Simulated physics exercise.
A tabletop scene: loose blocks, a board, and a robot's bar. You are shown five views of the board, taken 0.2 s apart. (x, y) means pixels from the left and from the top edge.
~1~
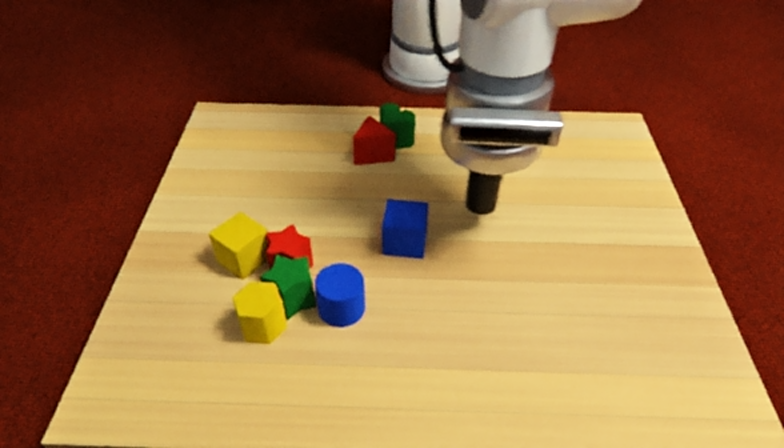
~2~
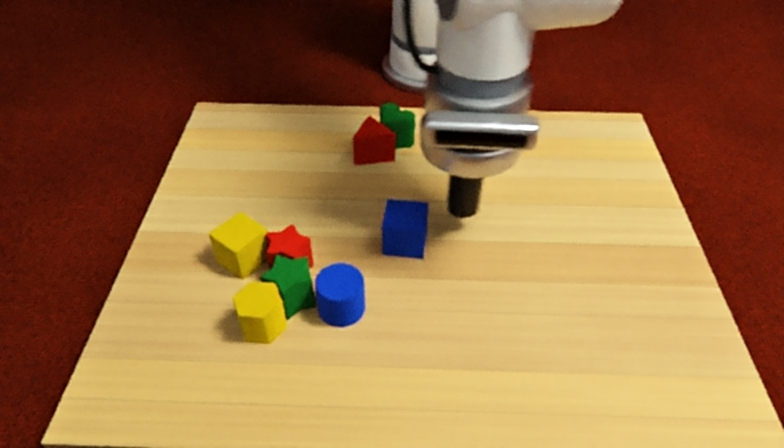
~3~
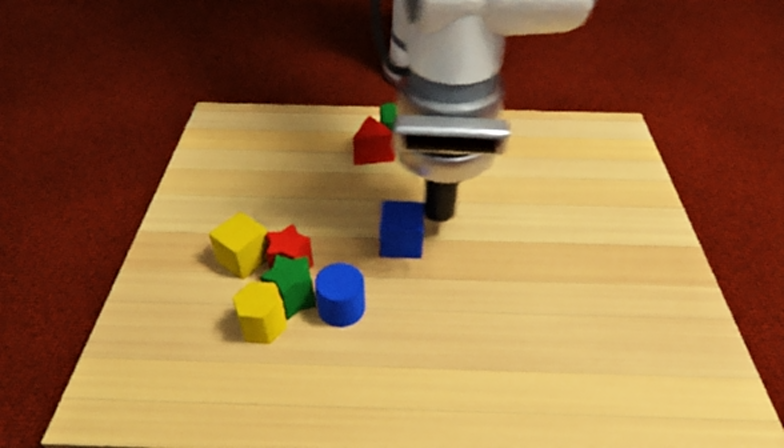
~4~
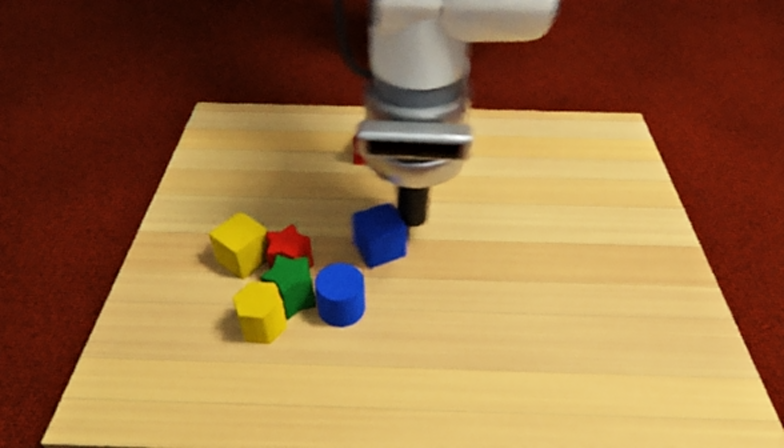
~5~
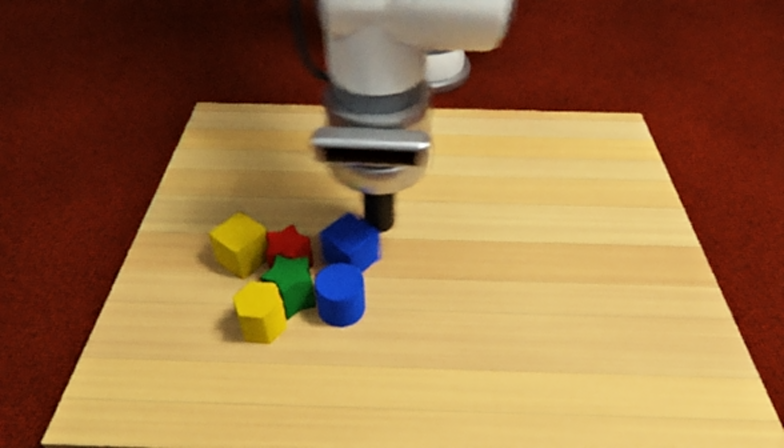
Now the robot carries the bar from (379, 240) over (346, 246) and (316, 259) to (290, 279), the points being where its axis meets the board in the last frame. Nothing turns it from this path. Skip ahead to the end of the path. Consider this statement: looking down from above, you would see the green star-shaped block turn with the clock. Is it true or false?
The statement is true.
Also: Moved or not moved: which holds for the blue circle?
It will be nudged away from its spot.
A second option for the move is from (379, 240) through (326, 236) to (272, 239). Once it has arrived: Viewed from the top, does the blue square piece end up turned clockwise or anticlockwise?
The blue square piece rotates counterclockwise.
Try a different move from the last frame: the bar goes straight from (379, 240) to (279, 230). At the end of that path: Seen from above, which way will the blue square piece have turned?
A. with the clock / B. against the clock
It's B.
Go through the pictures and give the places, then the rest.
Lower end of the bar at (481, 204), tops of blocks, yellow hexagon at (257, 298), red star-shaped block at (286, 240), green star-shaped block at (288, 271), blue circle at (339, 281), blue square piece at (406, 214), in the first frame.
Bar at (463, 207), blocks as before, in the second frame.
Bar at (440, 211), blue square piece at (402, 215), in the third frame.
Bar at (412, 216), blue square piece at (379, 220), in the fourth frame.
Bar at (379, 222), yellow hexagon at (257, 298), red star-shaped block at (286, 240), green star-shaped block at (288, 271), blue circle at (339, 281), blue square piece at (350, 231), in the fifth frame.
On the path given first. One third of the way, bar at (345, 228); red star-shaped block at (280, 241); green star-shaped block at (285, 274); blue circle at (339, 284); blue square piece at (326, 245), turned 25° anticlockwise.
Two thirds of the way, bar at (312, 242); yellow hexagon at (236, 316), turned 15° clockwise; red star-shaped block at (268, 248), turned 55° clockwise; green star-shaped block at (276, 297), turned 25° clockwise; blue circle at (340, 294); blue square piece at (311, 263), turned 60° anticlockwise.
At the end, bar at (286, 261); yellow hexagon at (233, 317), turned 25° clockwise; red star-shaped block at (251, 262), turned 90° clockwise; green star-shaped block at (279, 308), turned 40° clockwise; blue circle at (344, 300); blue square piece at (308, 275), turned 85° anticlockwise.
